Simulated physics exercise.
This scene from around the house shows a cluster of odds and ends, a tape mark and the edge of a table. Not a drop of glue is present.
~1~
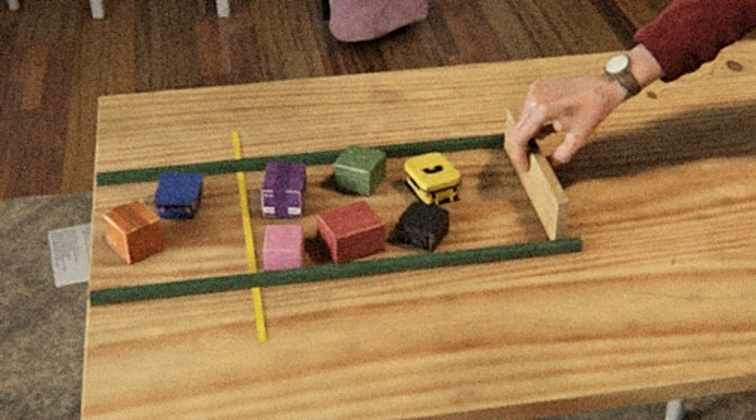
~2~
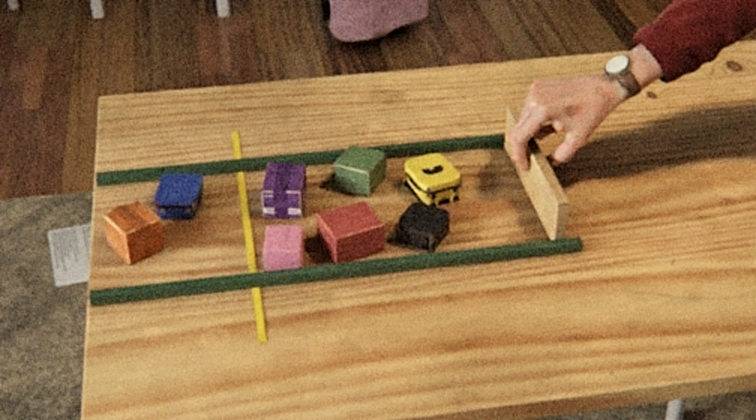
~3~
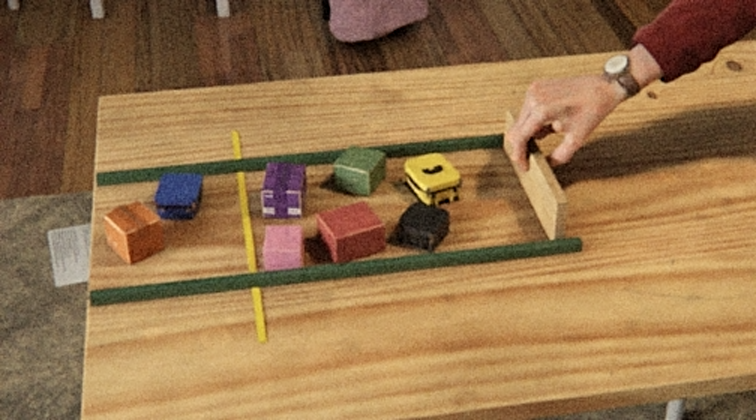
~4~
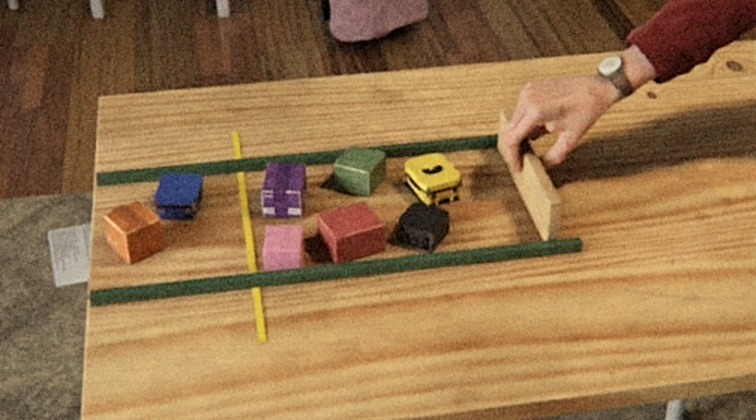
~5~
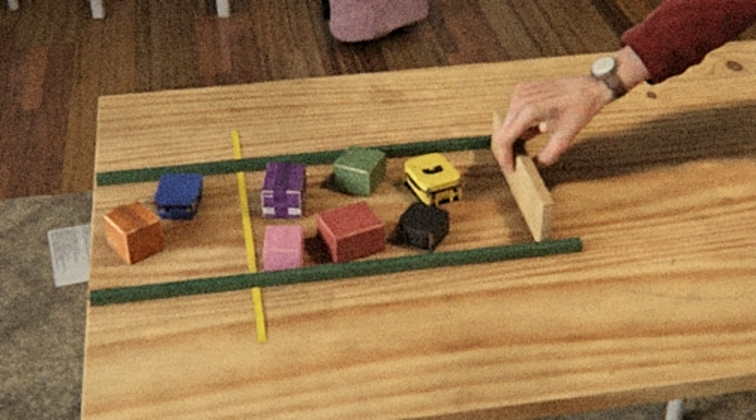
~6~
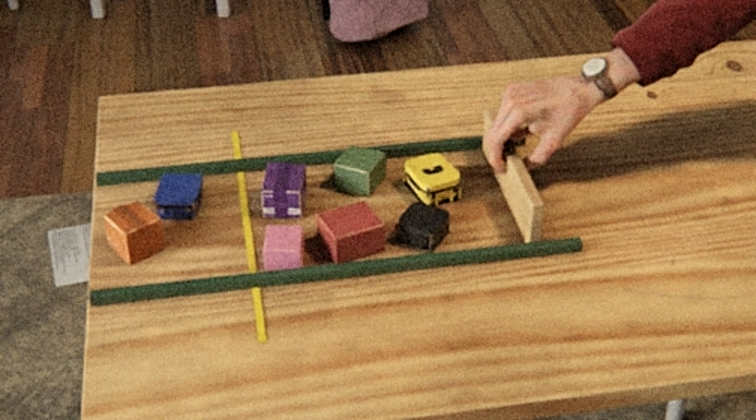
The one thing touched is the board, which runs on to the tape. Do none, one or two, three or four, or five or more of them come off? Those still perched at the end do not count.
Turns out not one gets shoved off the end.
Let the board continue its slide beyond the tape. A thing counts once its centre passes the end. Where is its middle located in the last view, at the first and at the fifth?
Roughly (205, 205) for the earlier crossing, roughly (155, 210) for the later one.
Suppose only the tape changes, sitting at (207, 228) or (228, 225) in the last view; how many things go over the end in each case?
So it's 0 the first time and 0 the second time.
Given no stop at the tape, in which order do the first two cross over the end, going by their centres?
Going earliest first, it's the pink block and after it the orange box.
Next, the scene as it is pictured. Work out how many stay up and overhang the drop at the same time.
Answer: 0.
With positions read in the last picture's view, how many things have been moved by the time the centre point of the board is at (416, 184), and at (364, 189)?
By then 4, and later 6.
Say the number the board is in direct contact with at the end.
Counting them up gives 2.
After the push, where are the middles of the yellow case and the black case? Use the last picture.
I'd say approximately (225, 205) and then (231, 255).
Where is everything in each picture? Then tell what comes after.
The first picture shows orange box (134, 232); blue case (180, 197); pink block (284, 248); board (535, 172); tape (247, 223).
The second picture shows blue case (180, 197); purple box (285, 190).
The third picture shows pink block (284, 248); black case (424, 227).
The fourth picture shows orange box (134, 232); board (527, 173).
The fifth picture shows blue case (180, 197); yellow case (432, 181).
The sixth picture shows orange box (134, 232); blue case (180, 197); pink block (284, 248); board (511, 175); tape (247, 223).
Soon after, none off yet; orange box at rest near (134, 232); blue case at rest near (180, 197); pink block at rest near (284, 248).
At rest, the number that fall off is zero.
